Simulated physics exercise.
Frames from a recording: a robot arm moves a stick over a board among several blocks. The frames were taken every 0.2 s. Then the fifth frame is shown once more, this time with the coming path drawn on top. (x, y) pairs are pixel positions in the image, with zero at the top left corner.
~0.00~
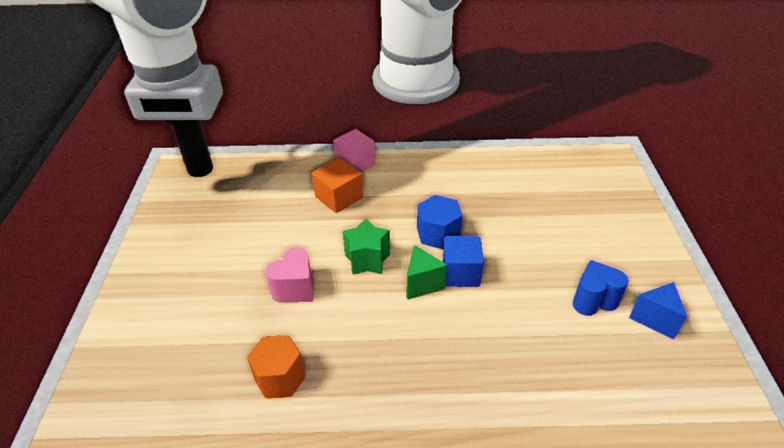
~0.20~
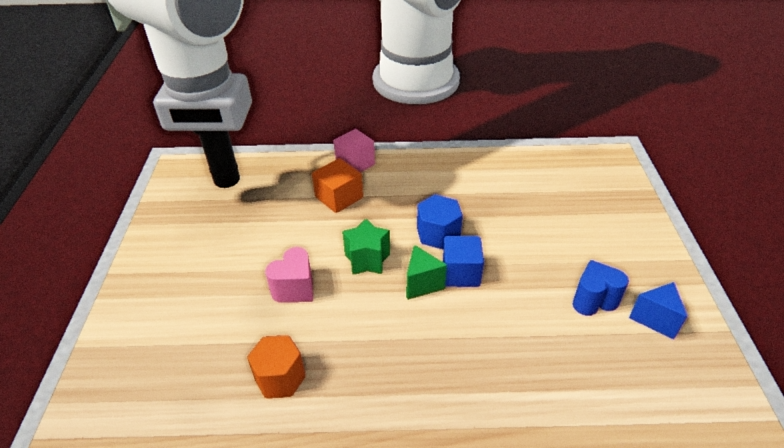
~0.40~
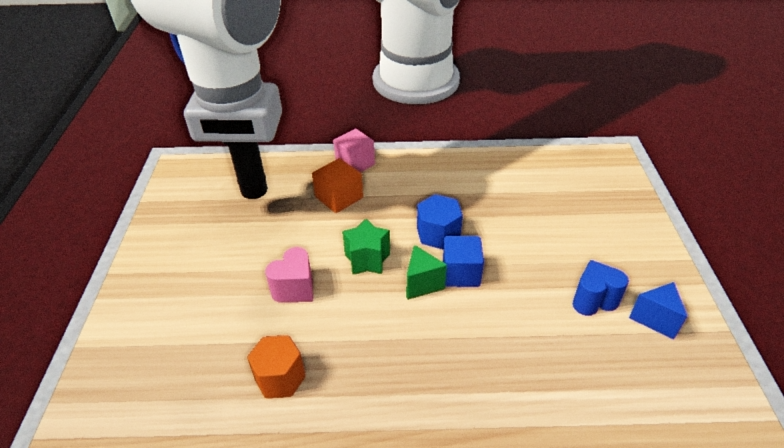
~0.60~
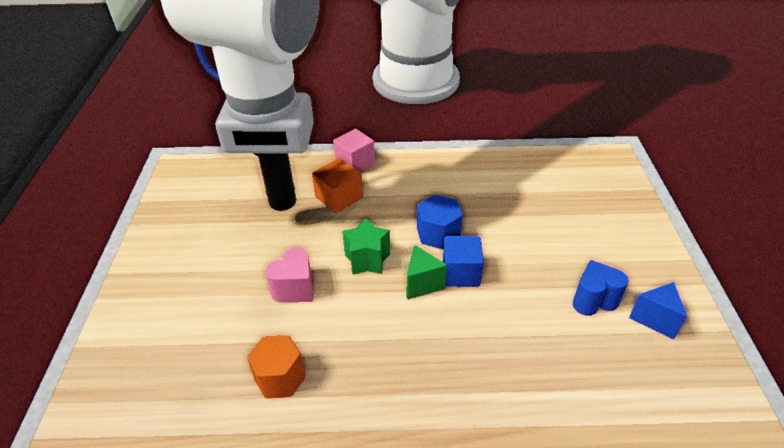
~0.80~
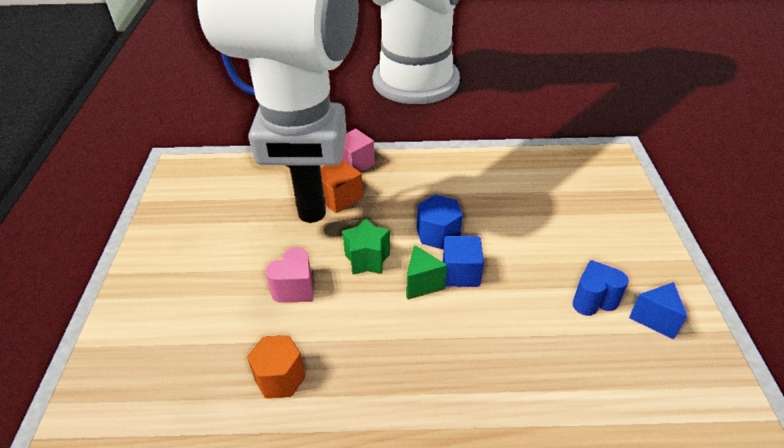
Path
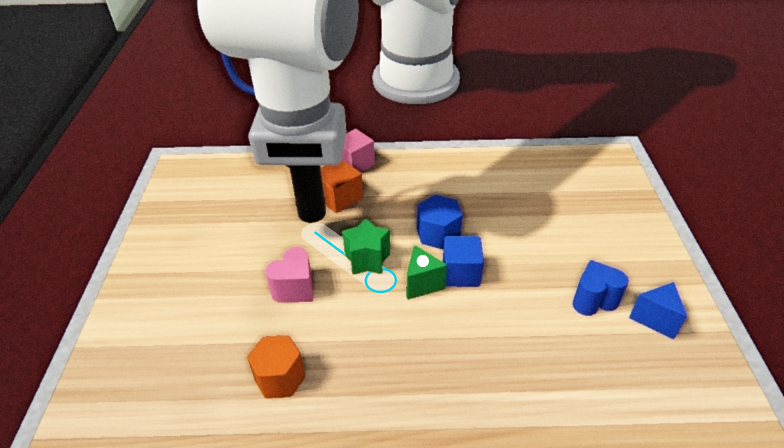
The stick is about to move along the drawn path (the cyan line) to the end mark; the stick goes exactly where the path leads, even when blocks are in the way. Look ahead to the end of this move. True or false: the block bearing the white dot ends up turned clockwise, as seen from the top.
That is true.
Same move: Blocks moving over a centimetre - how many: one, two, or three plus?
That push would leave two blocks displaced by more than about 1 cm.
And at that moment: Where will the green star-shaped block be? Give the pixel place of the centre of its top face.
It will end up at (413, 257).
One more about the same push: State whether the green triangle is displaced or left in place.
It shifts.
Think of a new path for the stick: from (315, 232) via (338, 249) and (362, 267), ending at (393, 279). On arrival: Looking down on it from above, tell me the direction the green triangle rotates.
It spins clockwise.
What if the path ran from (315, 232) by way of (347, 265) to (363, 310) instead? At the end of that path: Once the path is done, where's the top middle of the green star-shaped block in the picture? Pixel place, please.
Its top centre is at about (386, 251).
The line goes from (315, 232) directly to (381, 280); the dot is on the green triangle.
What follows on the original path. One third of the way, stick at (334, 230); nothing pushed yet.
Two thirds of the way, stick at (357, 246); green star-shaped block at (386, 247), turned 35° anticlockwise.
At the end, stick at (380, 262); orange square unmoved; green star-shaped block at (413, 257), turned 50° anticlockwise; green triangle at (446, 268), turned 30° clockwise; blue square at (470, 250), turned 20° anticlockwise.
